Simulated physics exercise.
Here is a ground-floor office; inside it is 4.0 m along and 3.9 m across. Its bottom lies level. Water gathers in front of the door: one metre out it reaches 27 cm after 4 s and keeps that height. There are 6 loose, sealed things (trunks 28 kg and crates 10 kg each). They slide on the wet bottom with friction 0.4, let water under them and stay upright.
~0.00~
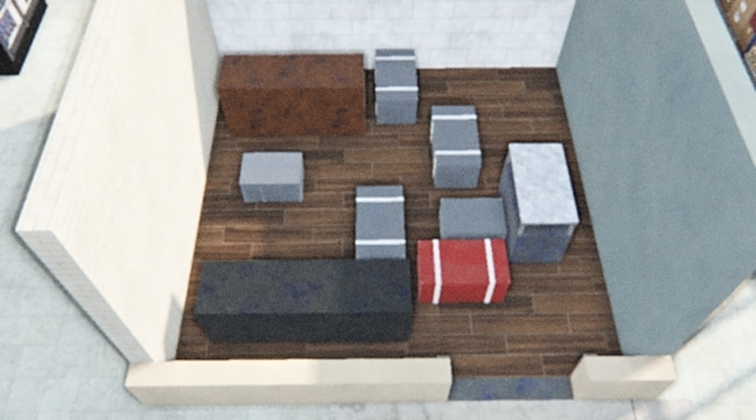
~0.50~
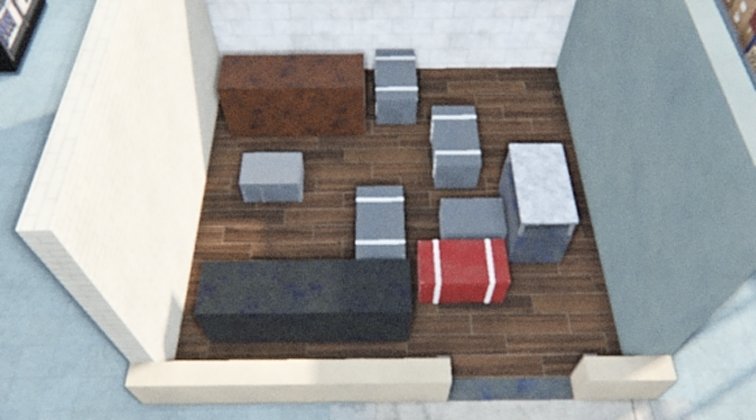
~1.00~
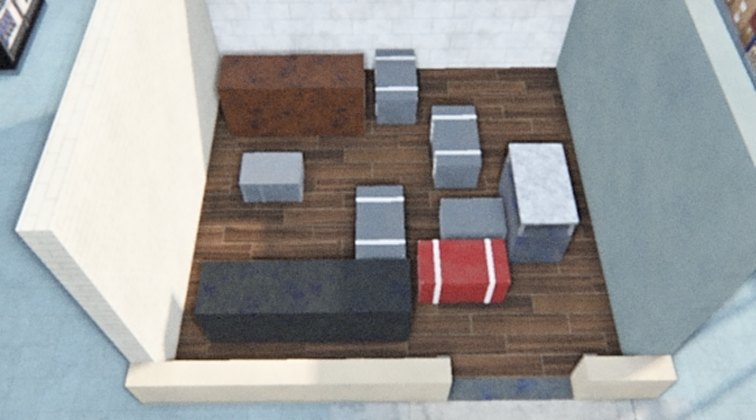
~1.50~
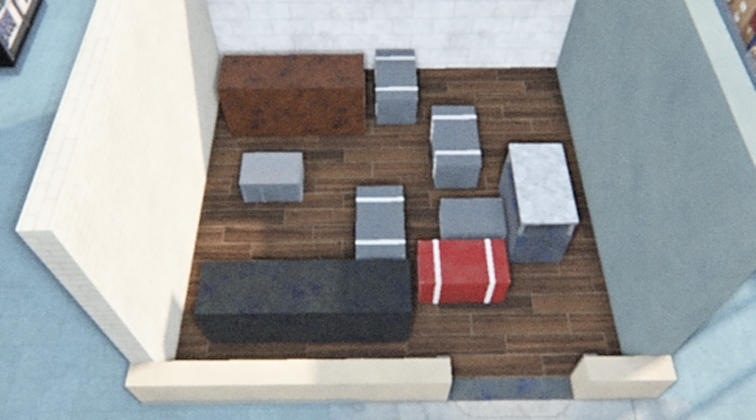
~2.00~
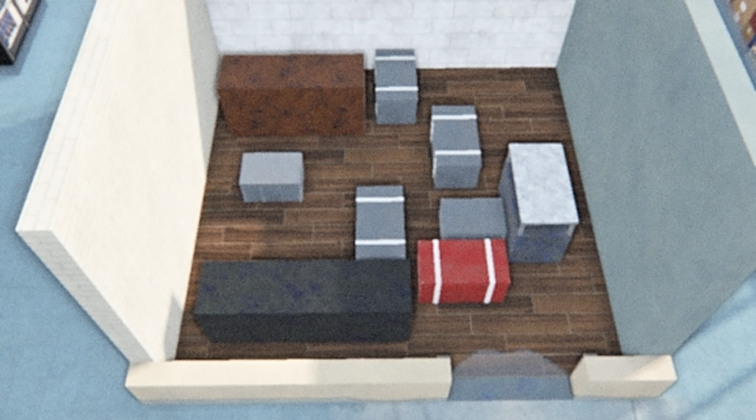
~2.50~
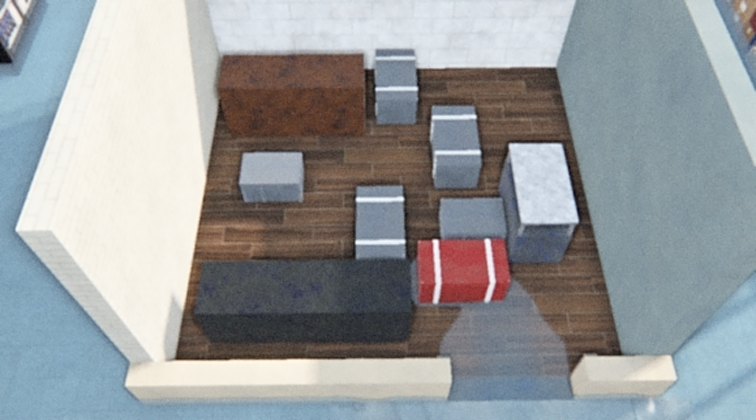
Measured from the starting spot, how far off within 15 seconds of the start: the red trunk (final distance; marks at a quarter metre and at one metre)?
Red trunk travels far.
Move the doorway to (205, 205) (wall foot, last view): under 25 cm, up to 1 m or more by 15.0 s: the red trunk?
Then the red trunk moves a short way.
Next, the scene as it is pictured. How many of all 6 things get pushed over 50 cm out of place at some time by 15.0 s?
That makes 5.
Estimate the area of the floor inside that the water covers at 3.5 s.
Some 2.0 m2.
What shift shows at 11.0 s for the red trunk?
Roughly 250 cm by then.
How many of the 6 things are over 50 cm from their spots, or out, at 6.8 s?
4 of them.
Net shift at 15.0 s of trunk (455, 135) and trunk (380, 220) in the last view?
In that order: 5 cm, 50 cm.
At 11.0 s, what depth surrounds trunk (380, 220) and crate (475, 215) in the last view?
Roughly 10 and 14 cm.
After 3.5 s the red trunk is near (460, 244), 0.2 m from its start, aground; 0 afloat.
After 6.8 s the red trunk is near (356, 134), 1.8 m from its start, afloat; 4 afloat.
After 11.0 s the red trunk is near (235, 180), 2.3 m from its start, afloat; 6 afloat.
After 15.0 s the red trunk is near (259, 174), 2.1 m from its start, afloat; 6 afloat.
